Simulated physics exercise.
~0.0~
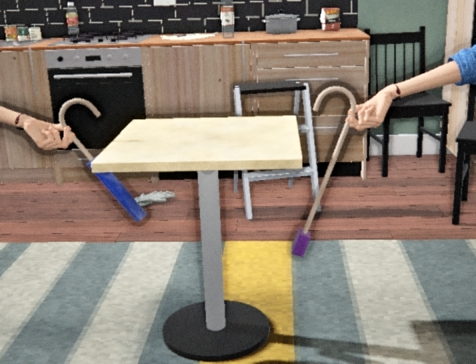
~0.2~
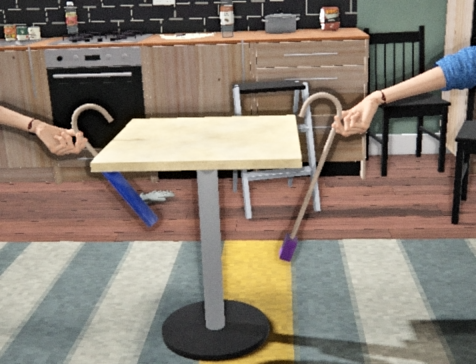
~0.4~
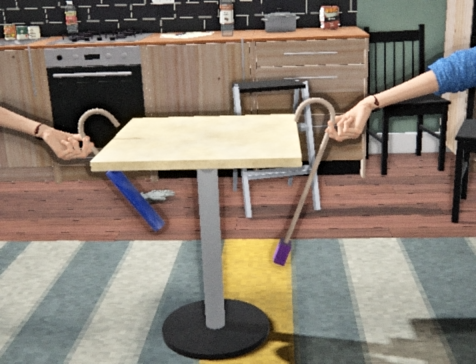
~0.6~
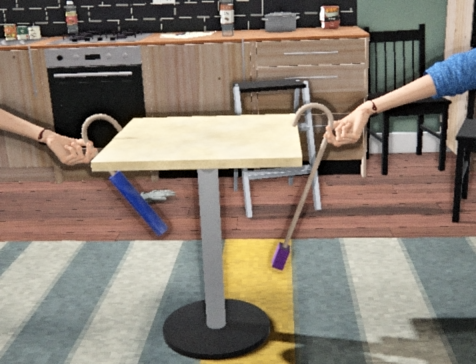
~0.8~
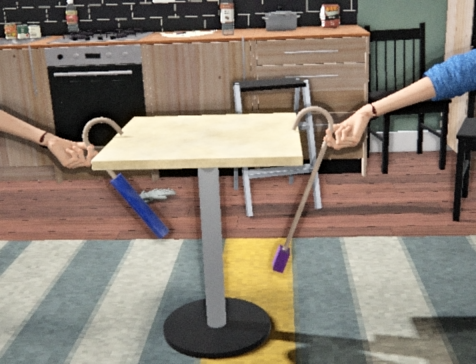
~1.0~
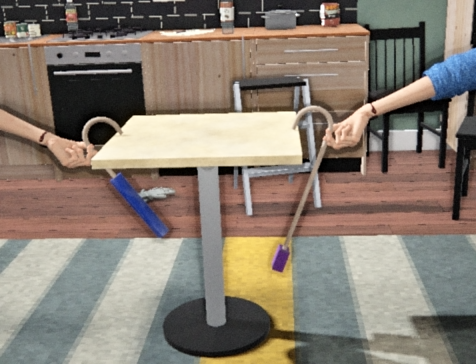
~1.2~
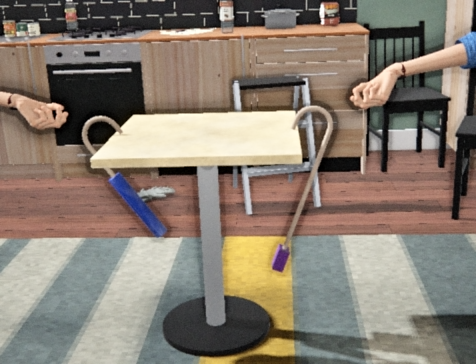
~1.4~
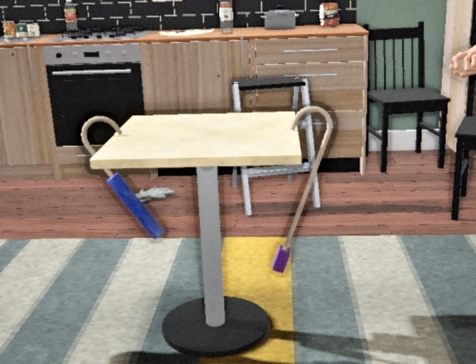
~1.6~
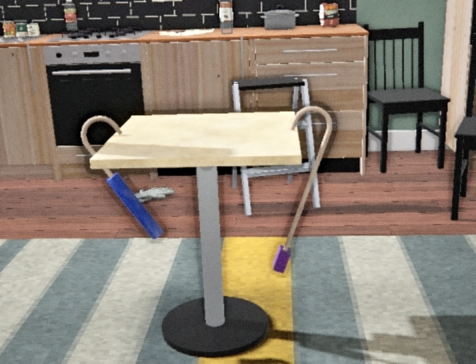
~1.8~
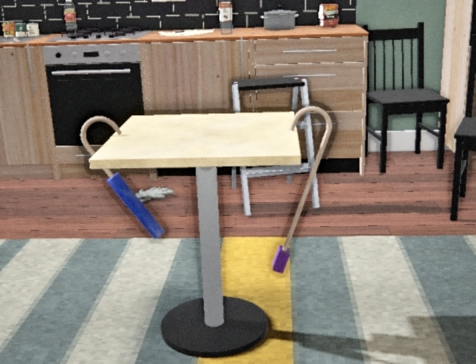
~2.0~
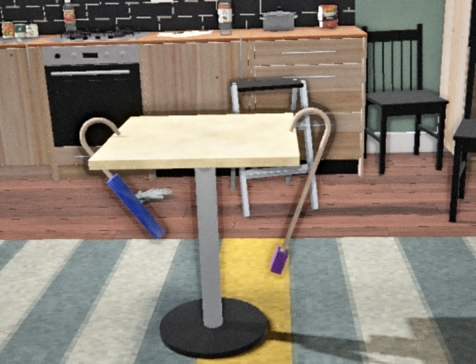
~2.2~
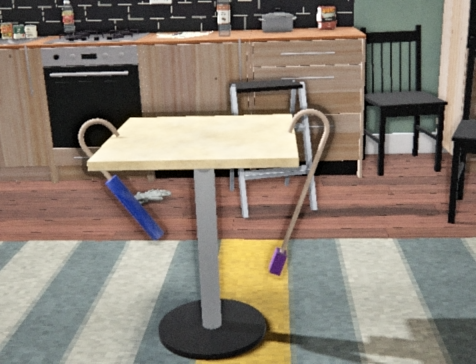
In a kitchen seen from the front by a slightly swaying camera, a pale table on a gray post with a round black base stands on a striped rug, with wooden cabinets, an oven and black chairs behind. A hand at the left holds a crooked handle with a blue umbrella-like end, and a hand at the right holds a tan cane-like crook with a purple tip. Both hands move inward and lower the hooks over opposite edges of the tabletop. They let go and withdraw out of view. Both things stay hanging there, still, at the end.
